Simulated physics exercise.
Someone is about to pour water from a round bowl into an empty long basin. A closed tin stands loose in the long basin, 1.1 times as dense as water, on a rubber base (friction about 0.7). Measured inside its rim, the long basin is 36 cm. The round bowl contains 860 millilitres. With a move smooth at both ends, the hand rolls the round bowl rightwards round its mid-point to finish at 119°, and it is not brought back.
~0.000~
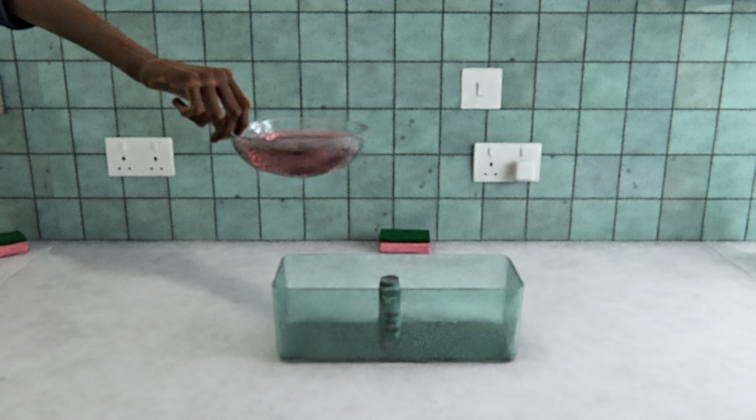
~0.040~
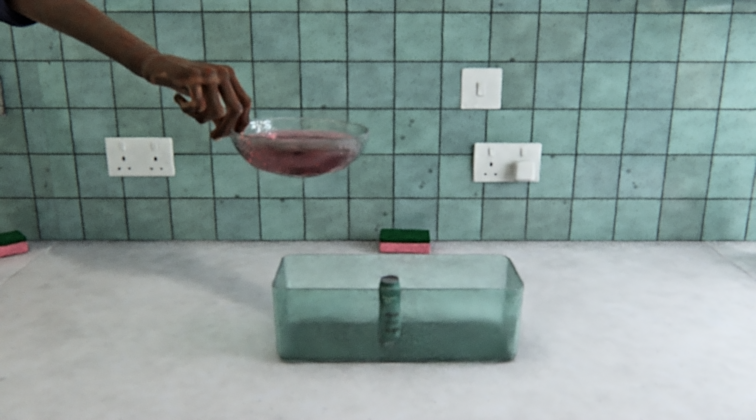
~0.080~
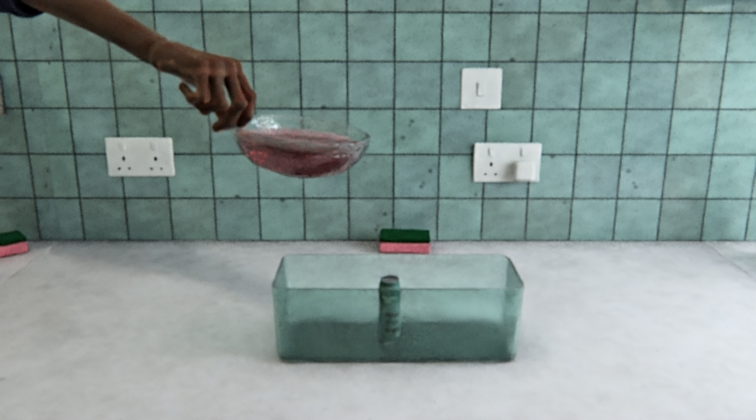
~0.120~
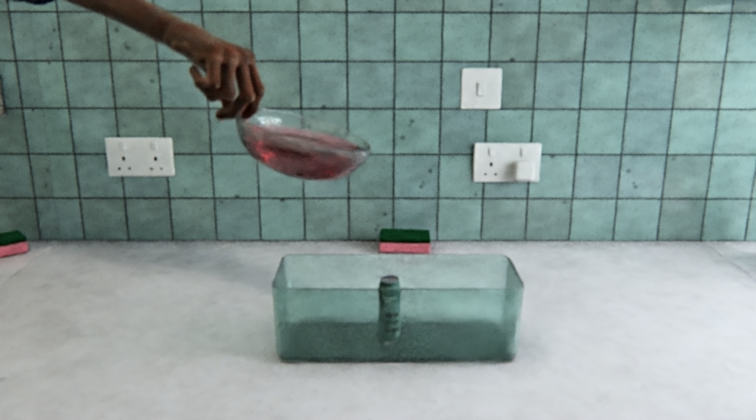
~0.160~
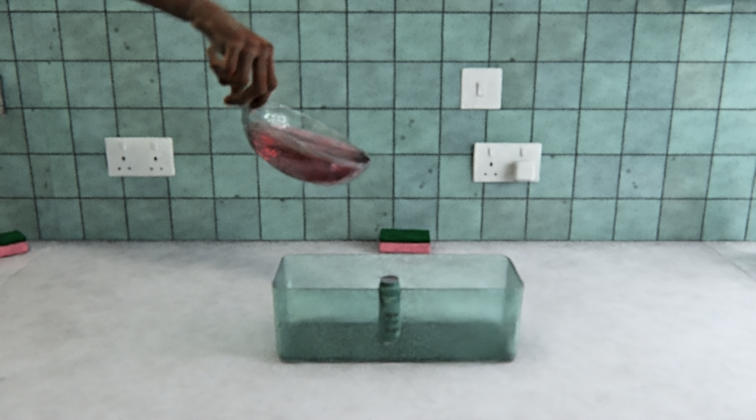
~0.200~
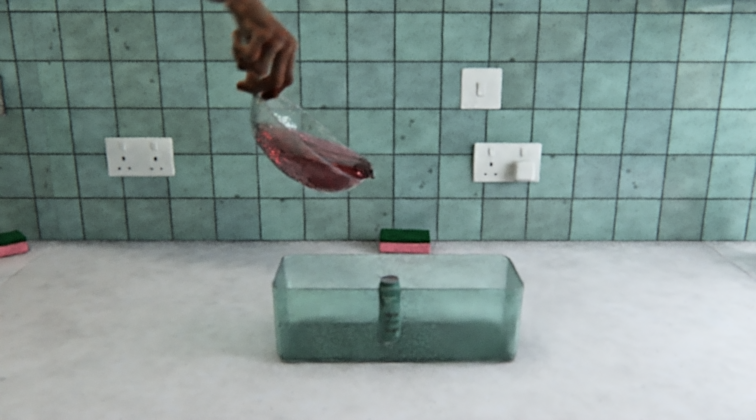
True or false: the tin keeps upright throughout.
False.
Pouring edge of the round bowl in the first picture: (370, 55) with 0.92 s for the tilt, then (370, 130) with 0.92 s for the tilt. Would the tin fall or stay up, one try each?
The tin stays vertical the first time and stays vertical the second time.
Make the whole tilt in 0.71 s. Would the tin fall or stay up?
Then the tin does not tip.
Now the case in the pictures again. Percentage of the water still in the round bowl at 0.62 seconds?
Roughly 0 percent remains.
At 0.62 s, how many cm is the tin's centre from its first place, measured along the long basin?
The tin has gone some 2 cm.
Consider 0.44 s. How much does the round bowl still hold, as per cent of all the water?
Close to 0 in a hundred.
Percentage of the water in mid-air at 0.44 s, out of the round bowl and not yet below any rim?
Around 26 percent.
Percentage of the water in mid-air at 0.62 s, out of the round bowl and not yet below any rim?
Roughly 10 per cent.
Then, 0.44 s in, the tilt is 115° and 0 per cent is still to pour; the tin stands where it began.
Then, 0.62 s in, the tilt is 119° and 0 per cent is still to pour; the tin leans 10°.
Then, 0.80 s in, the tilt is 119° and 0 per cent is still to pour; the tin leans 27°.
Then, 1.00 s in, the tilt is 119° and 0 per cent is still to pour; the tin lies on its side.
Finally, the tin lies on its side.
